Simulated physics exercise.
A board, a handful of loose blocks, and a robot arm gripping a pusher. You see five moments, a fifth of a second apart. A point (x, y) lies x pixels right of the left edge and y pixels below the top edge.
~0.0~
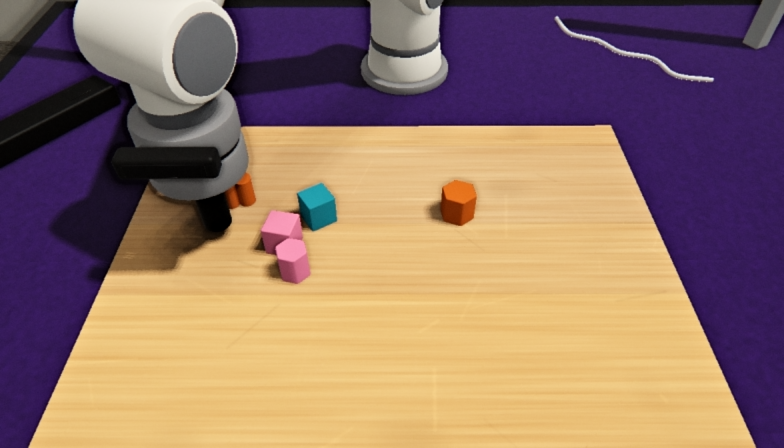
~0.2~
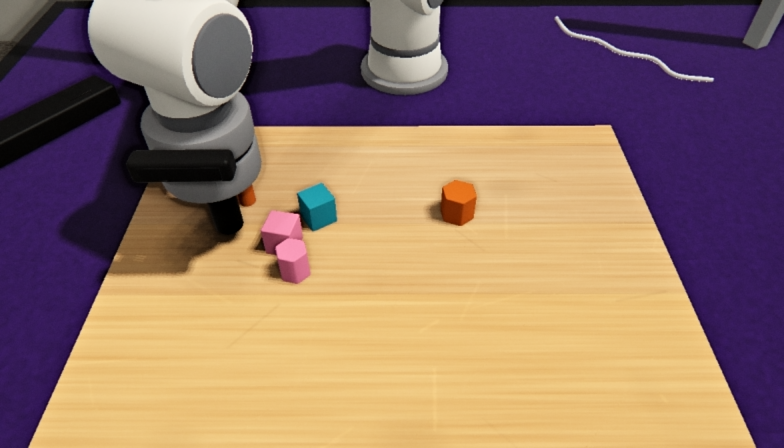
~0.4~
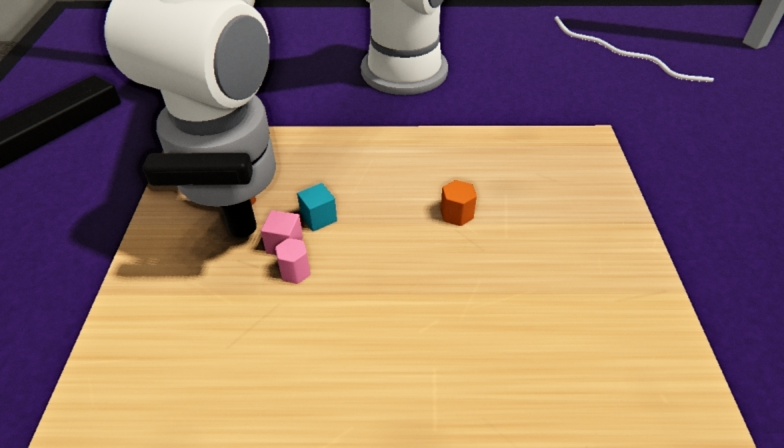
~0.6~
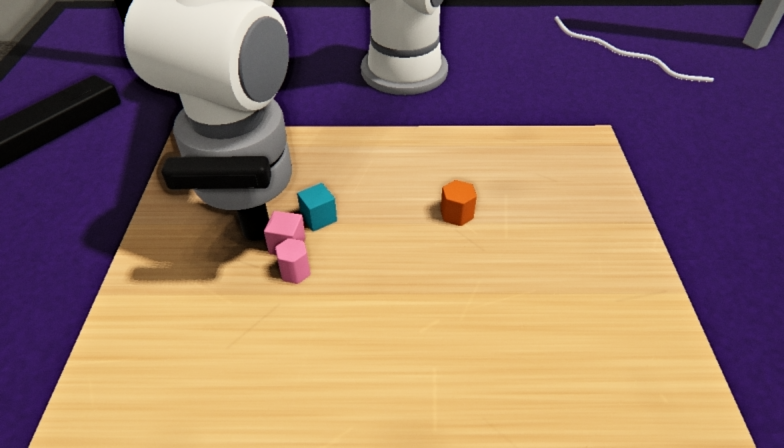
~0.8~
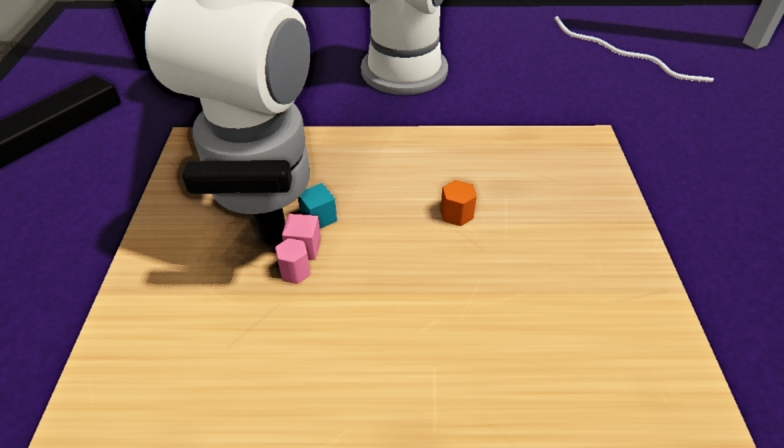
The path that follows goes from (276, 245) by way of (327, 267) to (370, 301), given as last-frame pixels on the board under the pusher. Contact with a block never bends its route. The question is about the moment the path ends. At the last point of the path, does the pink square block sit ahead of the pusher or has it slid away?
It slides aside on the way.
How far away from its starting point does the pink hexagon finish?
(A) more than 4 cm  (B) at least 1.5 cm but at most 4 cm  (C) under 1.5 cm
B - at least 1.5 cm but at most 4 cm.
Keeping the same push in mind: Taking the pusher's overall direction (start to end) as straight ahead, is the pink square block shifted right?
No.
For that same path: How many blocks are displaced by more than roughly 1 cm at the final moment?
Displaced: Two.
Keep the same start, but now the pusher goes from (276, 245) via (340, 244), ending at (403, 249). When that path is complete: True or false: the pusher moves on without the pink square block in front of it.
It is false.
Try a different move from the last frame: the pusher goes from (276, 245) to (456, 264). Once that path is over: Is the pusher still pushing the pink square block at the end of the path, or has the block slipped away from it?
The block sits ahead of the pusher.
What follows on the original path. One third of the way, pusher (309, 249); pink hexagon (300, 259), turned 50° clockwise; pink square block (337, 231), turned 35° anticlockwise.
Two thirds of the way, pusher (344, 265); pink hexagon (303, 262), turned 75° clockwise; pink square block (356, 231), turned 60° anticlockwise.
At the end, pusher (370, 291); pink hexagon (303, 262), turned 75° clockwise; pink square block (356, 231), turned 60° anticlockwise; turquoise square block in place.
